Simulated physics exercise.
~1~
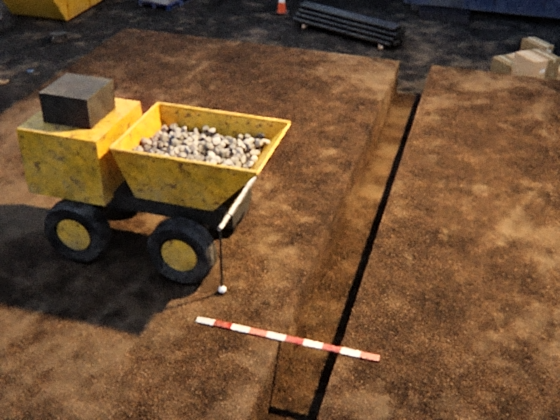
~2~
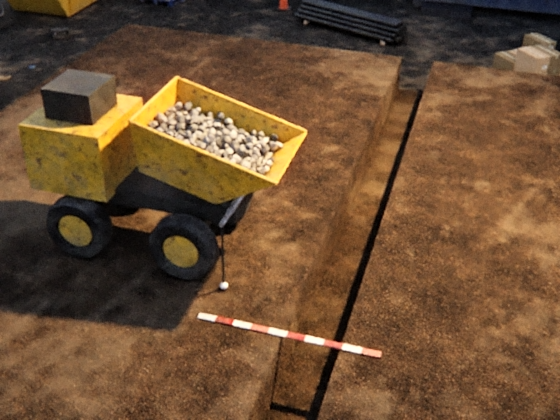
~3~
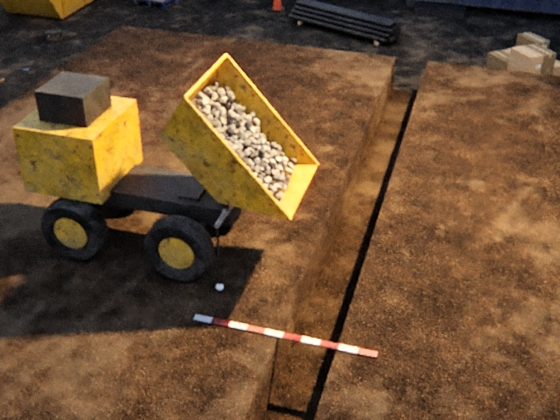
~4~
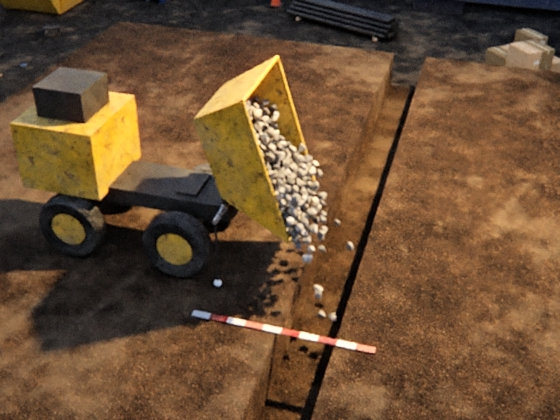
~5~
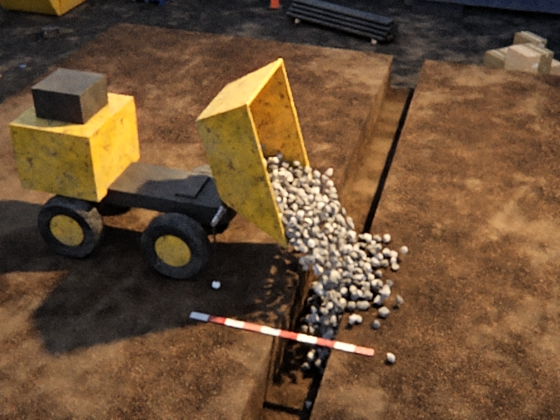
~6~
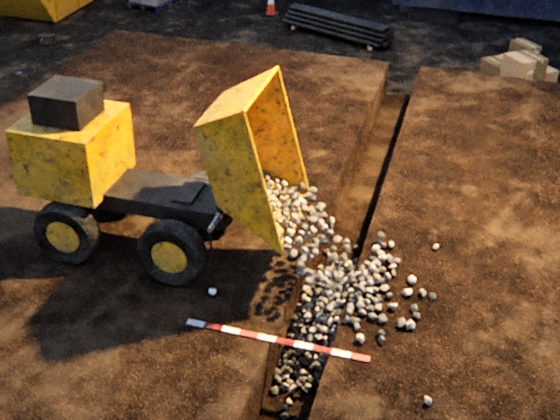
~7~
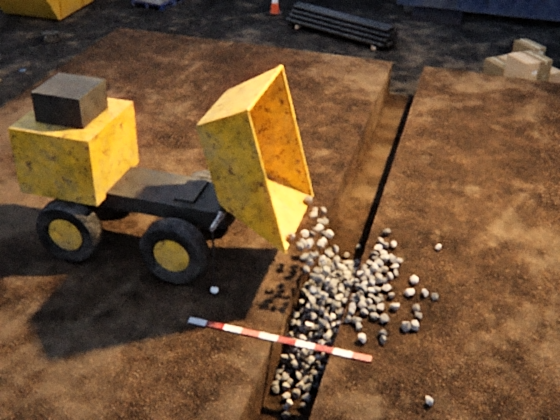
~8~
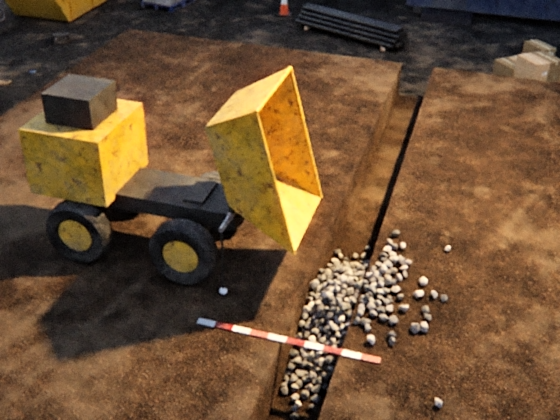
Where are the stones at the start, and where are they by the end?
At the start the stones sit in the raised yellow body of the dumper. By the end they lie lower and to the right, mostly in the trench with some scattered on the ground beyond it.
